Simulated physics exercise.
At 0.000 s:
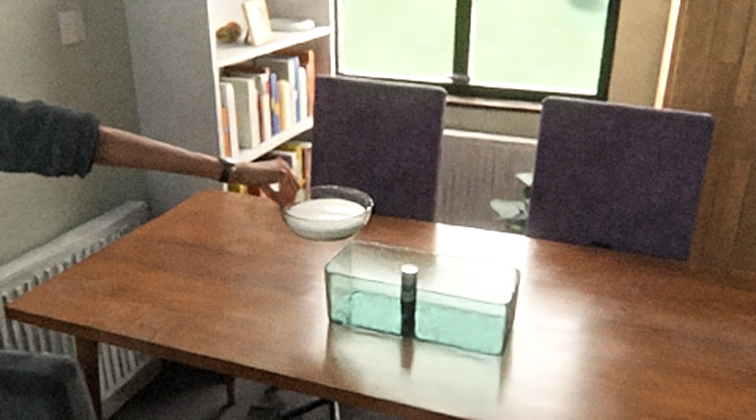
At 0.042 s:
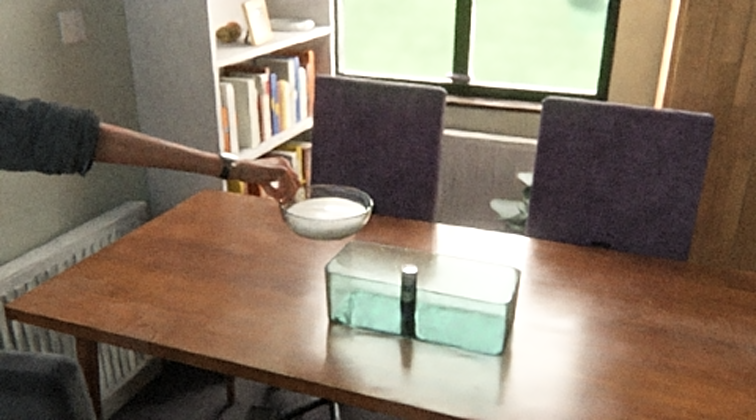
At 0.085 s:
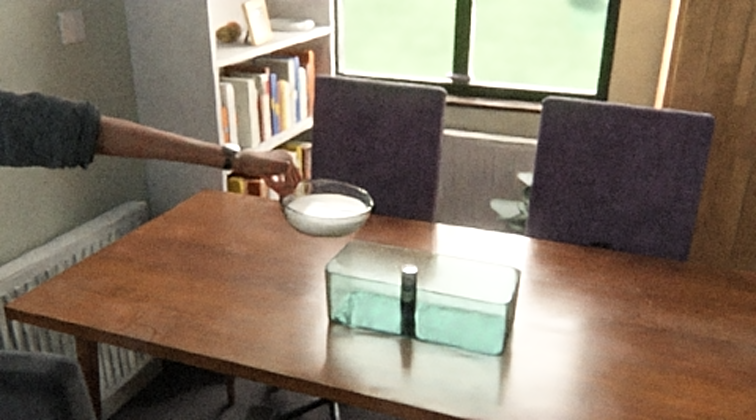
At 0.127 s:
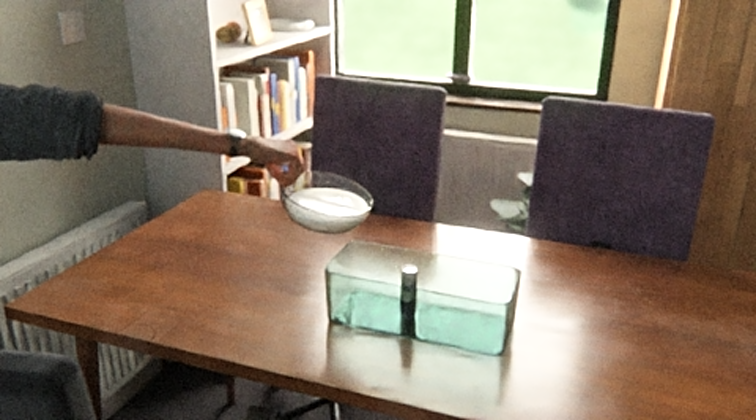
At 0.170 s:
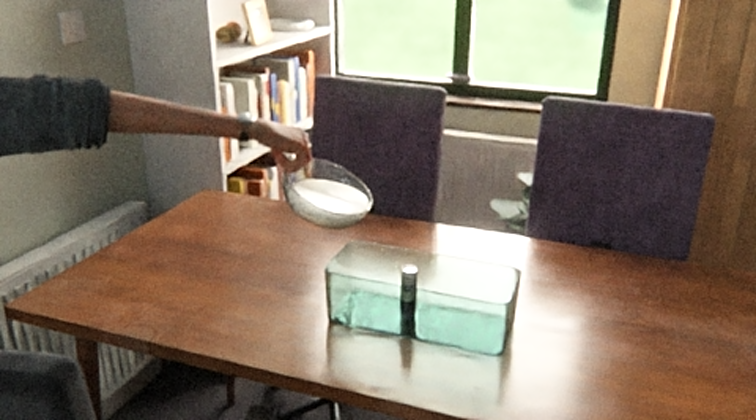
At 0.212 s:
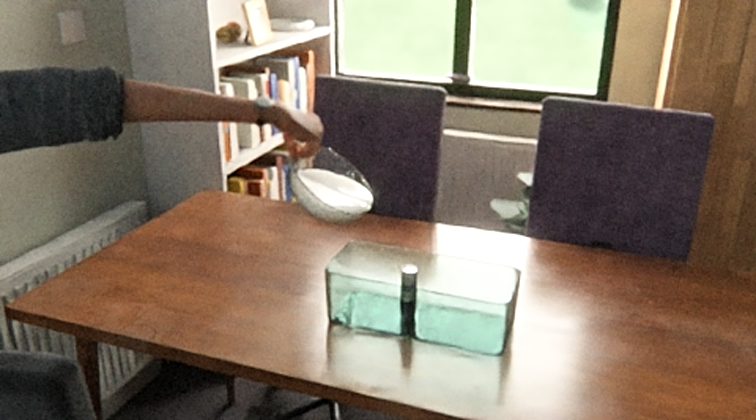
A hand held a glass bowl of milk above a wooden table, beside a clear oblong basin with a small dark tin inside, then gradually tilted the bowl rightward until it leaned steeply.
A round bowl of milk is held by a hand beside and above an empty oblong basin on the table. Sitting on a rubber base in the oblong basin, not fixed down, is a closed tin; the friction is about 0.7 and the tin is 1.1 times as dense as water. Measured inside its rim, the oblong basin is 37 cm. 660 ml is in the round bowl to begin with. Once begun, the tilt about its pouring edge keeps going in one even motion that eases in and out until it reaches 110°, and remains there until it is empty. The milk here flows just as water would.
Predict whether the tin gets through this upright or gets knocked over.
Upright.
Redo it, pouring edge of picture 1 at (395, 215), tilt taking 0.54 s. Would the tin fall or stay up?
After that, the tin stays vertical.
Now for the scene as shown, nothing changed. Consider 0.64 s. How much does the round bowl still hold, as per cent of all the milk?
0 per cent or so.
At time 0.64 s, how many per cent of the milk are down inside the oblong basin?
That comes to about 98 percent.
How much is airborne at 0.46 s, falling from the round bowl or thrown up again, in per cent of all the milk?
78 %.
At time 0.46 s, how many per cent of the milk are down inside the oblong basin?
Fraction in basin: Approx. 10%.
After 0.46 s the tilt is 104° and 10 per cent is still to pour; the tin stands where it began.
After 0.64 s the tilt is 110° and 0 per cent is still to pour; the tin stands where it began.
After 0.83 s the tilt is 110° and 0 per cent is still to pour; the tin stands where it began.
After 1.04 s the tilt is 110° and 0 per cent is still to pour; the tin stands where it began.
In the end the tin stands where it began.
